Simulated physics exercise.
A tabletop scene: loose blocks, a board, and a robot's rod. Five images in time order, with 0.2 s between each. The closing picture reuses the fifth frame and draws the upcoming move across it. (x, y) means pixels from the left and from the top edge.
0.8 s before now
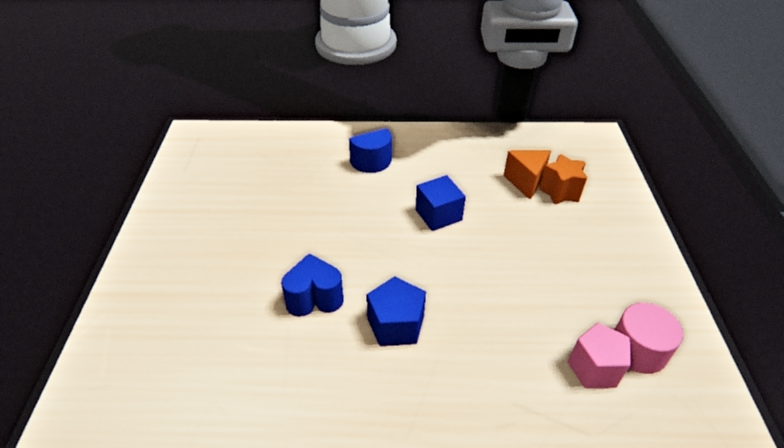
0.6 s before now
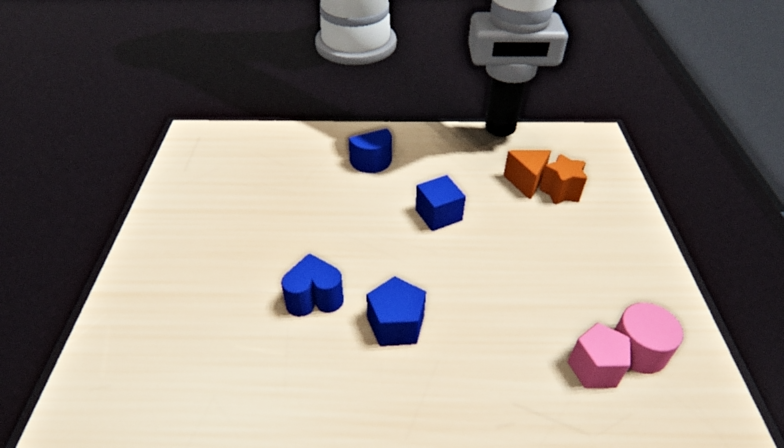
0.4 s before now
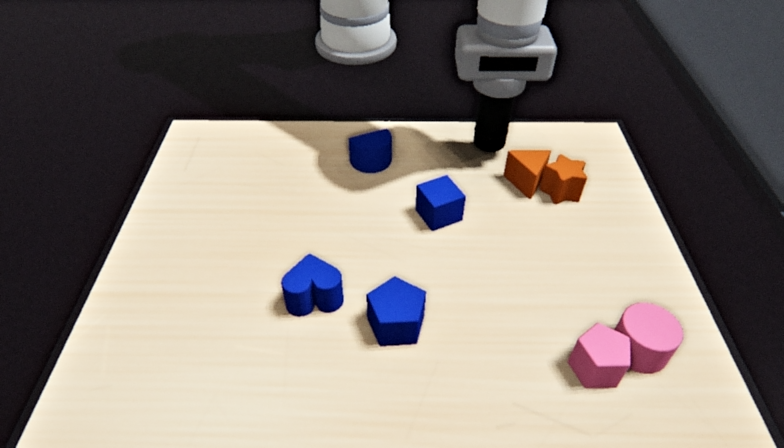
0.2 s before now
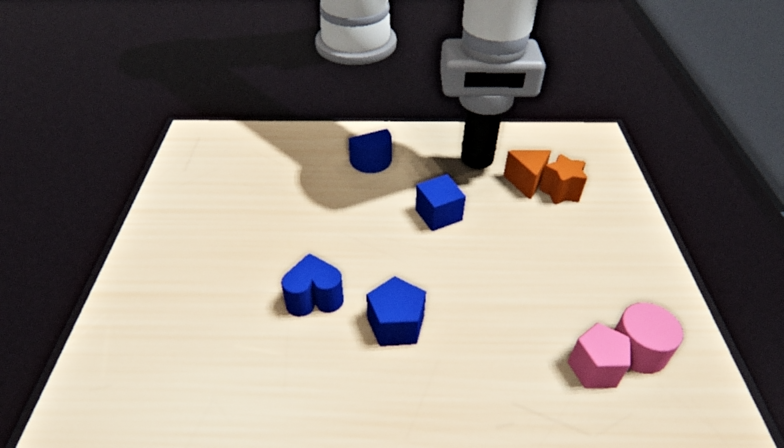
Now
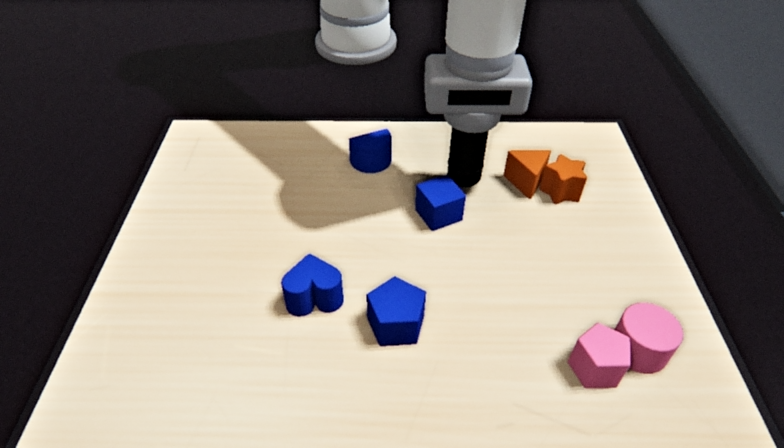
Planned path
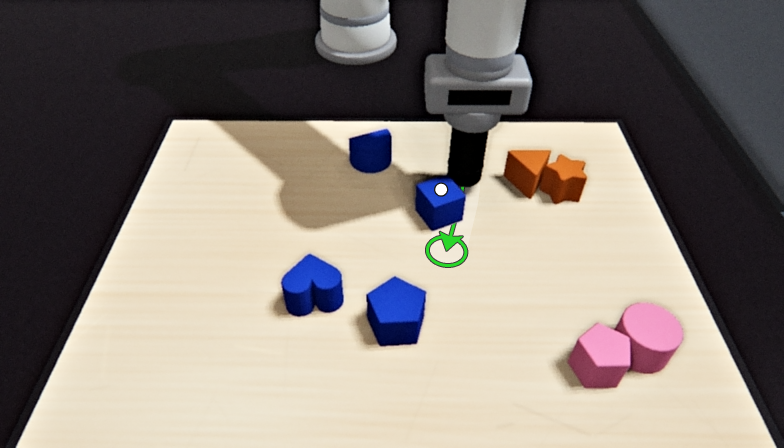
To begin with, a robot's dark rod is at the far edge of a pale tabletop holding loose blue, orange and pink blocks. The rod moves steadily nearer and slightly left, passing left of the orange triangle, and comes close beside the blue square piece, while the blocks stay still.
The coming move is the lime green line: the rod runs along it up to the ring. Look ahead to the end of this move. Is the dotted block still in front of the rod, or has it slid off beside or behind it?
It slips out to the side or back.
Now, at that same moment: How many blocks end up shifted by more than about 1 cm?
It shifts a single block.
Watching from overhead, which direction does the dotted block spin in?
In a top view, it turns clockwise.
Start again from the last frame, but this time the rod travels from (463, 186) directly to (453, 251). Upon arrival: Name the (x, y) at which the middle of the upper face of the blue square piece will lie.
I'd say the blue square piece ends with its top centre at (419, 209).
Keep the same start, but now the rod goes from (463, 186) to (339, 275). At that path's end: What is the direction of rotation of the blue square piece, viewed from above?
Against the clock.
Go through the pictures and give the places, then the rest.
The first frame shows tip of the rod (511, 114), middles of tops, blue square piece (441, 190), orange triangle (532, 158).
The second frame shows rod (500, 128), nothing pushed.
The third frame shows rod (489, 143), nothing pushed.
The fourth frame shows rod (477, 159), nothing pushed.
The fifth frame shows rod (464, 177), blue square piece (441, 190), orange triangle (532, 158).
The line goes straight from (463, 186) to (447, 251); the dot is on the blue square piece.
On the path given first. One third of the way, rod (460, 197); blue square piece (434, 197).
Two thirds of the way, rod (454, 219); blue square piece (419, 210), turned 20° clockwise.
At the end, rod (448, 242); blue square piece (412, 214), turned 40° clockwise; orange triangle unmoved.
